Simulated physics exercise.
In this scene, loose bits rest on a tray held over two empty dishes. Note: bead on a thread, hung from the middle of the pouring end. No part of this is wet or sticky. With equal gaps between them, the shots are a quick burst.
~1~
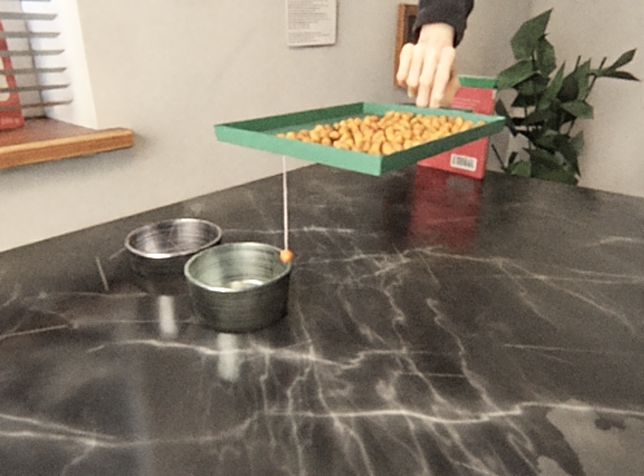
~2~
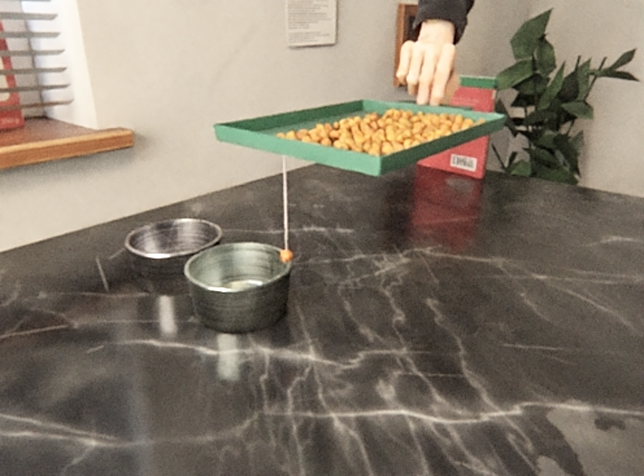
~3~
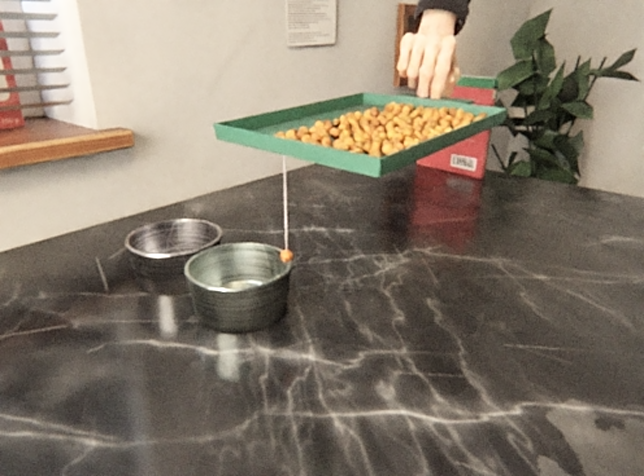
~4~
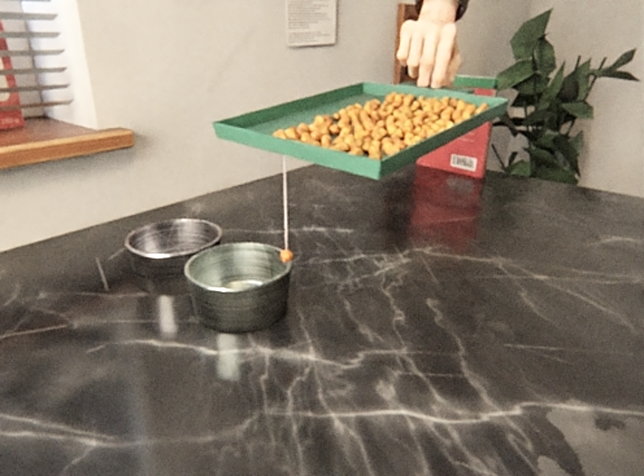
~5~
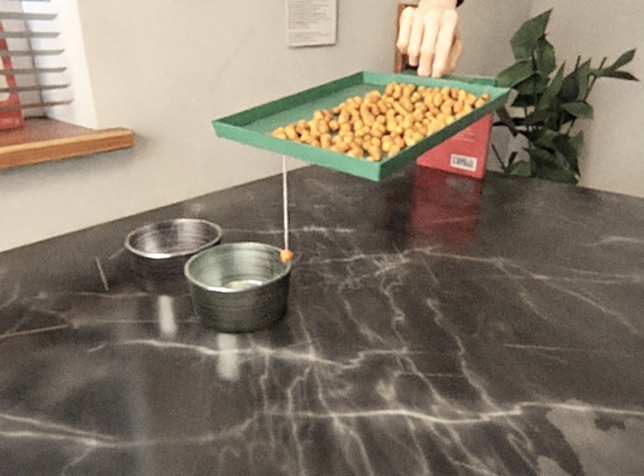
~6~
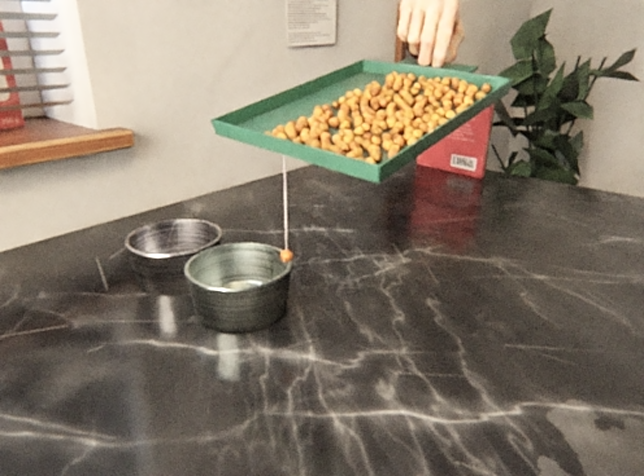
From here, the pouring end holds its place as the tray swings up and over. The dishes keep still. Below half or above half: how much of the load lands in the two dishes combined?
It looks like most goes past the dishes, when all's done.
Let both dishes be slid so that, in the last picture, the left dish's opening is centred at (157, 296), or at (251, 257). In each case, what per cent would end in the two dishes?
10 per cent the first time, 60 per cent the second time.
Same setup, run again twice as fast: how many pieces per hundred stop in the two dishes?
Roughly 10 %.
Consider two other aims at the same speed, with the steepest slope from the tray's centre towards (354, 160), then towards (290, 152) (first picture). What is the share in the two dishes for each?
I'd say roughly 0 percent with the first slope, 30 percent with the other.
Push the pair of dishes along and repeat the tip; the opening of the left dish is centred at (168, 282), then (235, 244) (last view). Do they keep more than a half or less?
Taking the tries in order: A minor share, followed by a minor share.
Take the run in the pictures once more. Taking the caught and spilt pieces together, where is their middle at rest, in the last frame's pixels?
About pixel (313, 372).
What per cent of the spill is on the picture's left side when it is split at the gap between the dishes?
Close to 10 %.
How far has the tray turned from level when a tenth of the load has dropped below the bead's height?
A tilt of roughly 105°.
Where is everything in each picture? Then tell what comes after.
Corners of the pouring end near (217, 125) and (380, 155), level; middle of the load near (390, 132), roasted chickpeas; left dish near (136, 266); right dish near (199, 301); bead on its thread near (287, 256), in the first picture.
Corners of the pouring end near (216, 125) and (380, 156), level; middle of the load near (390, 131), in the second picture.
Corners of the pouring end near (216, 124) and (380, 157), tipped barely, lowest at the right corner; middle of the load near (390, 128), in the third picture.
Corners of the pouring end near (215, 122) and (379, 160), tipped a little, lowest at the right corner; middle of the load near (390, 122), in the fourth picture.
Corners of the pouring end near (215, 121) and (379, 162), tipped a little, lowest at the right corner; middle of the load near (391, 116), in the fifth picture.
Corners of the pouring end near (214, 119) and (379, 164), tipped a little, lowest at the right corner; middle of the load near (391, 111); left dish near (136, 266); right dish near (199, 301), in the sixth picture.
Shortly afterwards, tray tipped steeply; all but a few on the tray; only a few in the air.
Next, tray tipped right over; all but a few on the tray; only a few outside both.
Some moments later, tray tipped past a quarter turn; only a few in the right dish; all but a few outside both.
In the end, tray tipped past a quarter turn; only a few in the right dish; none at all in the left dish; all but a few outside both.
